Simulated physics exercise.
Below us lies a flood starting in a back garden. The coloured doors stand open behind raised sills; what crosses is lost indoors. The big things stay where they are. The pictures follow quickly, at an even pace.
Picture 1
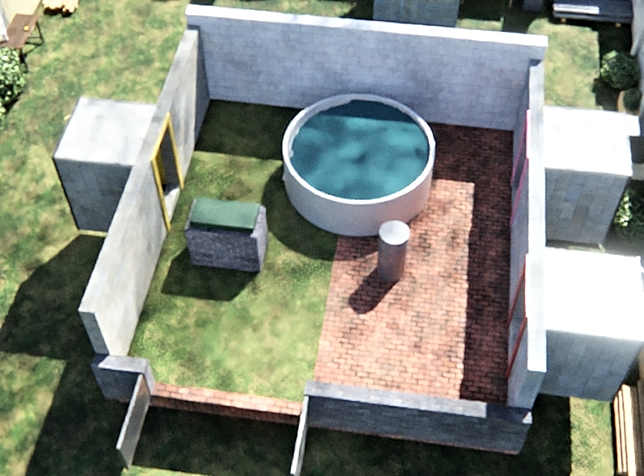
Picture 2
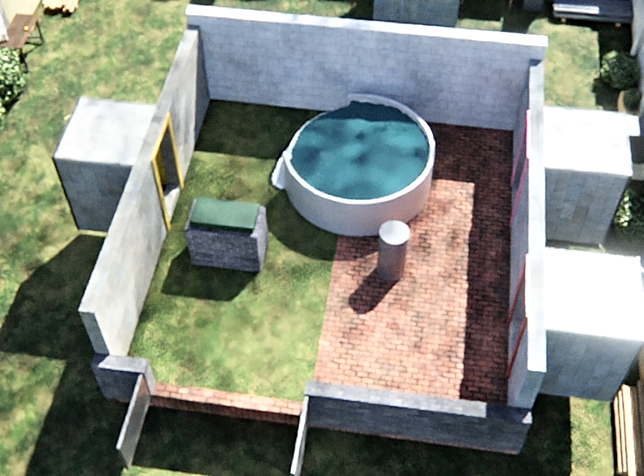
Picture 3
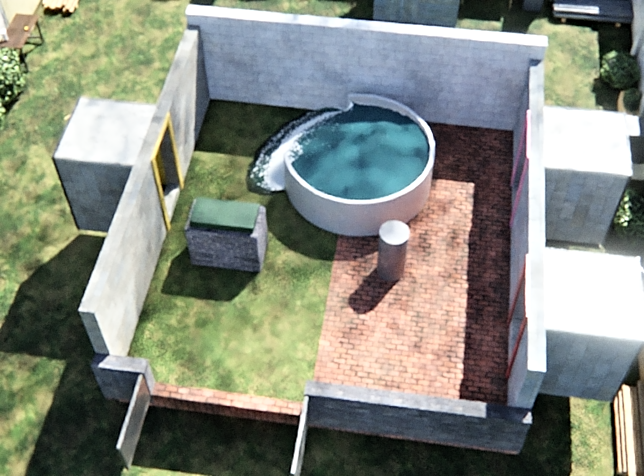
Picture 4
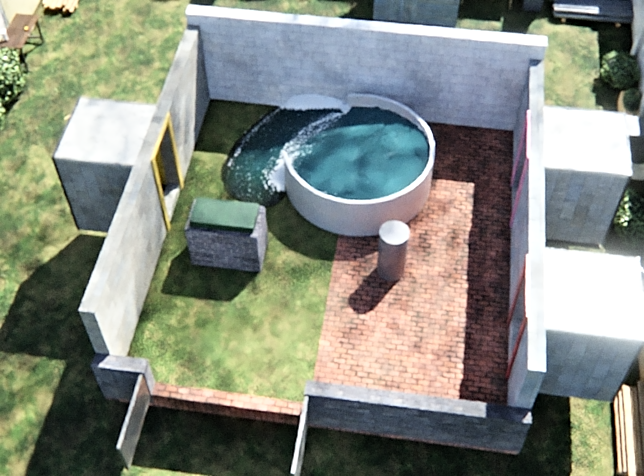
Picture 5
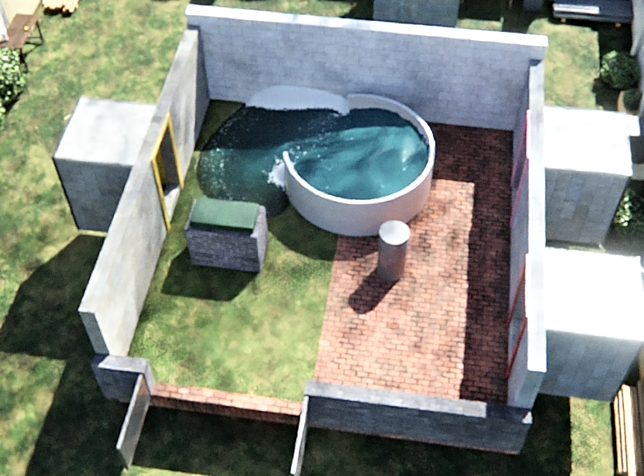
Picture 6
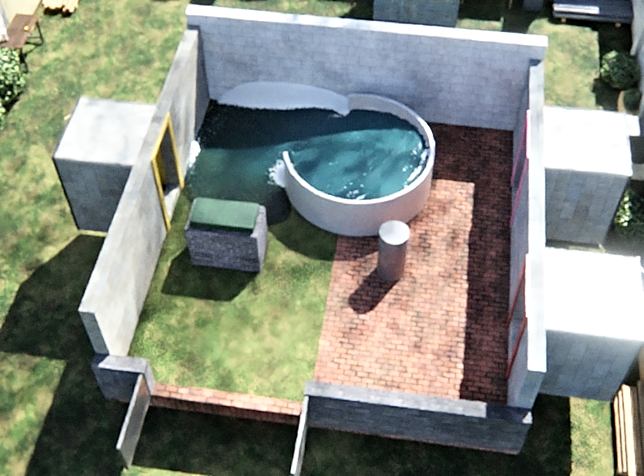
A walled back garden with grass on the left and red brick paving on the right is seen from high above. A round, pale pool of blue-green water stands near the back wall, with a grey post before it, a green-topped block to its left and a yellow-framed opening in the left wall. The pool's left side opens and foaming water pours out, spreading leftward across the grass, while the camera stays still.
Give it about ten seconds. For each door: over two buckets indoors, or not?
The yellow door floods; the red door holds within the limit; the pink door holds within the limit.
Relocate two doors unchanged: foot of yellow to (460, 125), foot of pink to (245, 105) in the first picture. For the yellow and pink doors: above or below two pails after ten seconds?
One by one: Yellow lets less in, pink floods.
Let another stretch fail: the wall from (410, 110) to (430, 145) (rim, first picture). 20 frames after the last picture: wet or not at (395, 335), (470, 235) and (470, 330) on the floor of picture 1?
As listed: Wet, flooded, covered.
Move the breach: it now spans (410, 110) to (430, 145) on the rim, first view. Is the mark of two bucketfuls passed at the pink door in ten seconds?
My reading: The pink door is over.
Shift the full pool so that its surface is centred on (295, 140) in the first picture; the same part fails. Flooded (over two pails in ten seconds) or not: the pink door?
My reading: Pink lets more in.
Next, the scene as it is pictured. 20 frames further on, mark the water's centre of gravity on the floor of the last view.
Near (288, 184).
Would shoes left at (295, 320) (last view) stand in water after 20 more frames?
Answer: Not flooded.
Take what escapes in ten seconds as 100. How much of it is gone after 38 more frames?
Some 60 per cent.
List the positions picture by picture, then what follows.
In the first frame, still water in the pool at (359, 149).
In the second frame, water pours out at (304, 137) and has run to (284, 188).
In the third frame, water pours out at (304, 139) and has run to (252, 187).
In the fourth frame, the front is at (229, 189), out from the gap at (304, 141).
In the fifth frame, water pours out at (304, 142) and has run to (205, 187).
In the sixth frame, water pours out at (304, 142) and has run to (182, 186).
A moment on, water covers 25 % of the floor; the yellow door wet at the sill, nothing in, the red door not reached, the pink door not reached.
Next, water covers 30 % of the floor; the yellow door under two buckets in, the red door not reached, the pink door not reached.
Then, water covers 55 % of the floor; the yellow door over two buckets in, the red door not reached, the pink door wet at the sill, nothing in.
Later, water covers 95 % of the floor; the yellow door far over two buckets in, the red door wet at the sill, nothing in, the pink door under two buckets in.
In the end, water covers 100 % of the floor; the yellow door far over two buckets in, the red door wet at the sill, nothing in, the pink door under two buckets in.
